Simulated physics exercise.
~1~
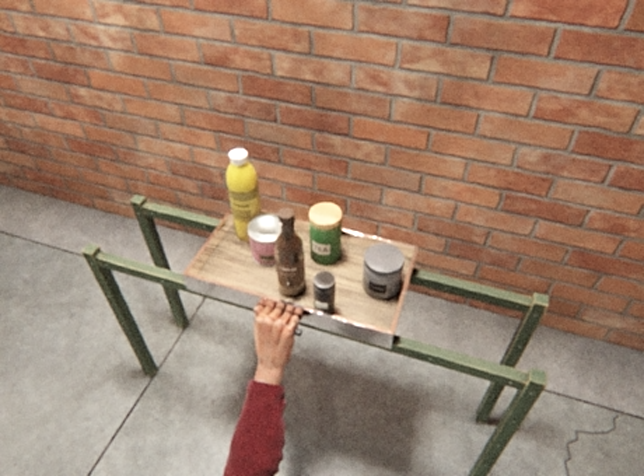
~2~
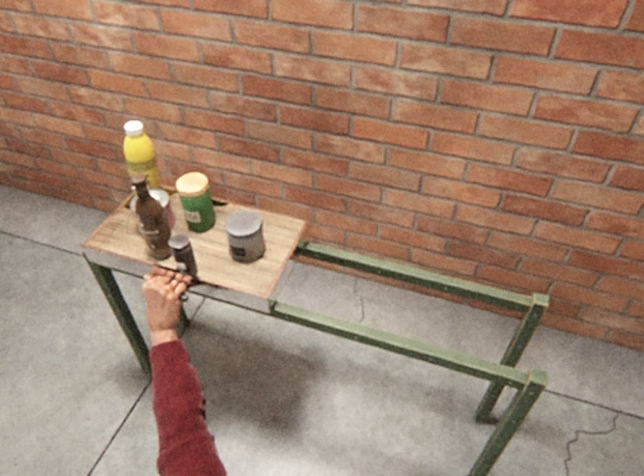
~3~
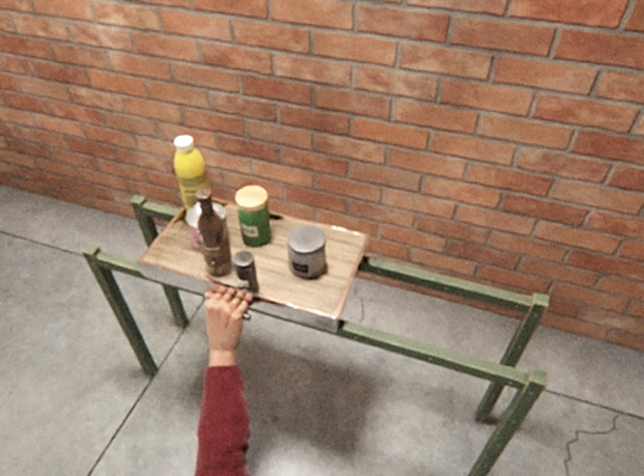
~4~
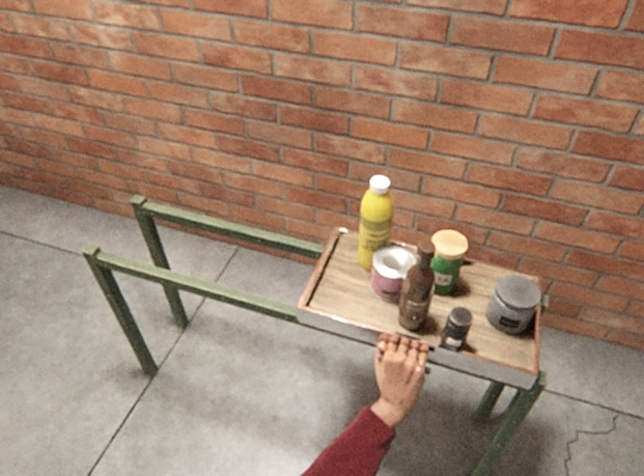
A hand in a dark red sleeve grips the near edge of a wooden tray resting on green metal rails, seen from above against a red brick wall and grey concrete floor. On the tray stand a yellow bottle at the back left, a pink tin, a brown bottle and small black shaker in front, a green jar behind, and a grey jar at the right. The hand slides the tray left to the end of the rails, then starts back right. It ends at the right end, with all six items upright and apparently unshifted.
